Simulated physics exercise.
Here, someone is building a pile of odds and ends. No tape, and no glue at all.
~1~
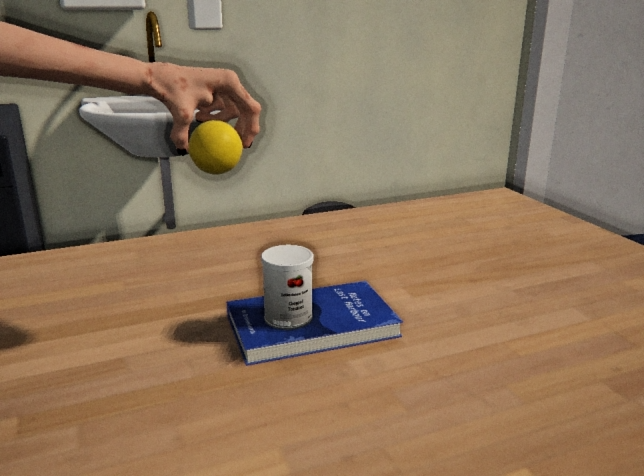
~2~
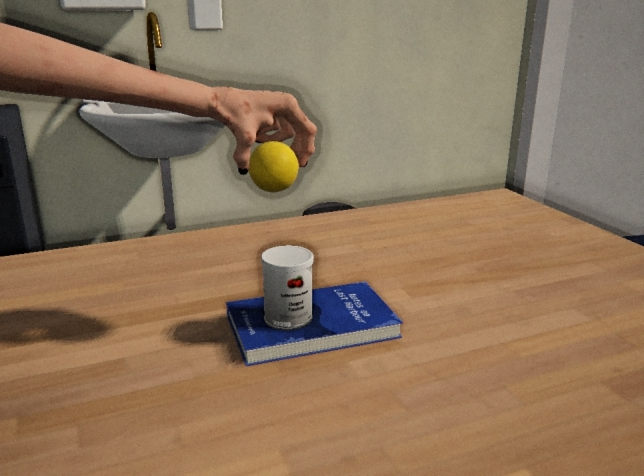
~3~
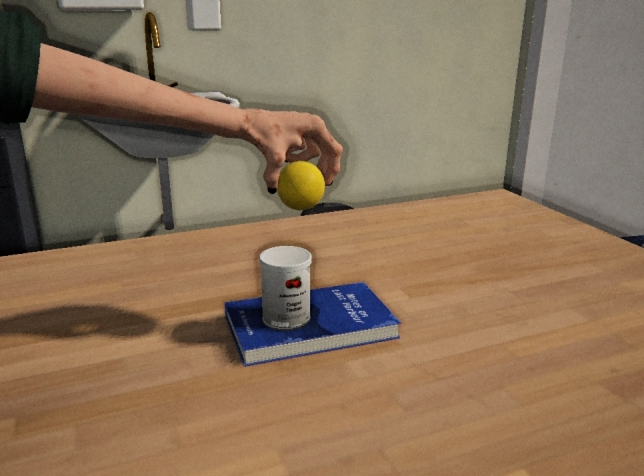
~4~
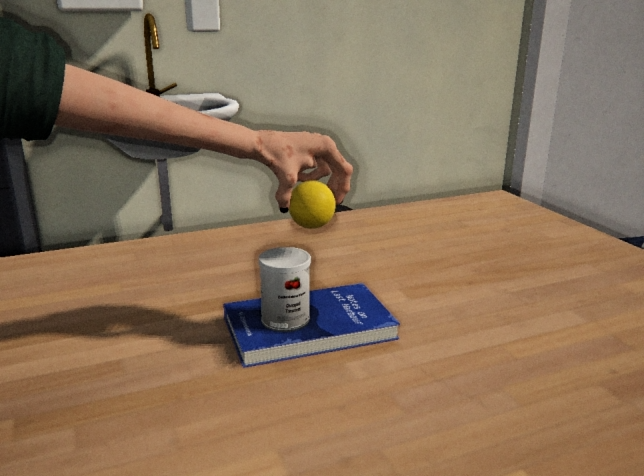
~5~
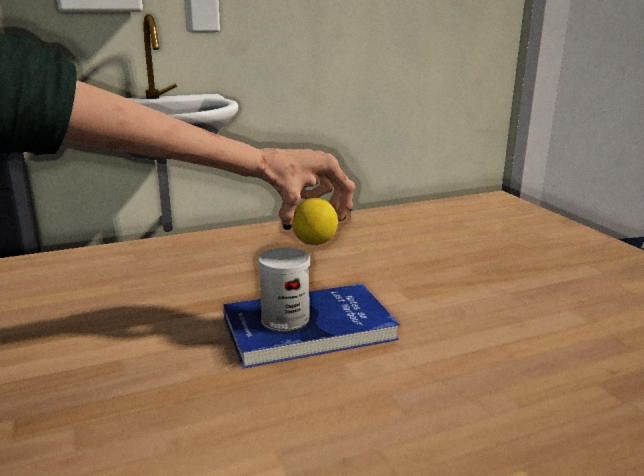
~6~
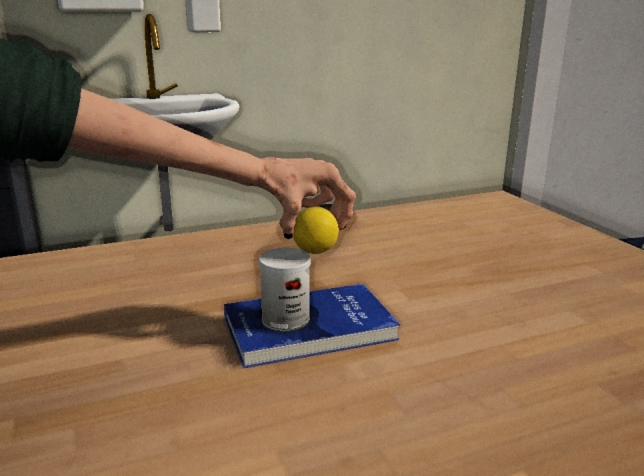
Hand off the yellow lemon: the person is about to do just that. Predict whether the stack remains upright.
Prediction: The stack falls over.
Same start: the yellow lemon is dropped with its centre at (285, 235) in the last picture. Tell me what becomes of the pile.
Afterwards the pile remains stable.
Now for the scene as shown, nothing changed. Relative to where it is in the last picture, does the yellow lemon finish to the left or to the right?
Its movement is toward the right.
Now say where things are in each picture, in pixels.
In the first frame, on its way; yellow lemon (216, 148); blue book (312, 319).
In the second frame, on its way; yellow lemon (274, 167); blue book (312, 319).
In the third frame, on its way; yellow lemon (301, 186); blue book (310, 320).
In the fourth frame, on its way; yellow lemon (312, 205); blue book (309, 321).
In the fifth frame, on its way; yellow lemon (315, 222); blue book (309, 322).
In the sixth frame, in place under the hand; yellow lemon (316, 231); blue book (309, 322).
Then, 0.30 s later than the last frame, yellow lemon now fallen.
Then, 0.40 s later than the last frame, things are still on the move.
Then, 1.90 s later than the last frame, nothing new.
When it is over, fallen, yellow lemon; the other 2 as before. End places, in pixels of the last picture, yellow lemon near (354, 287). The pile comes apart.
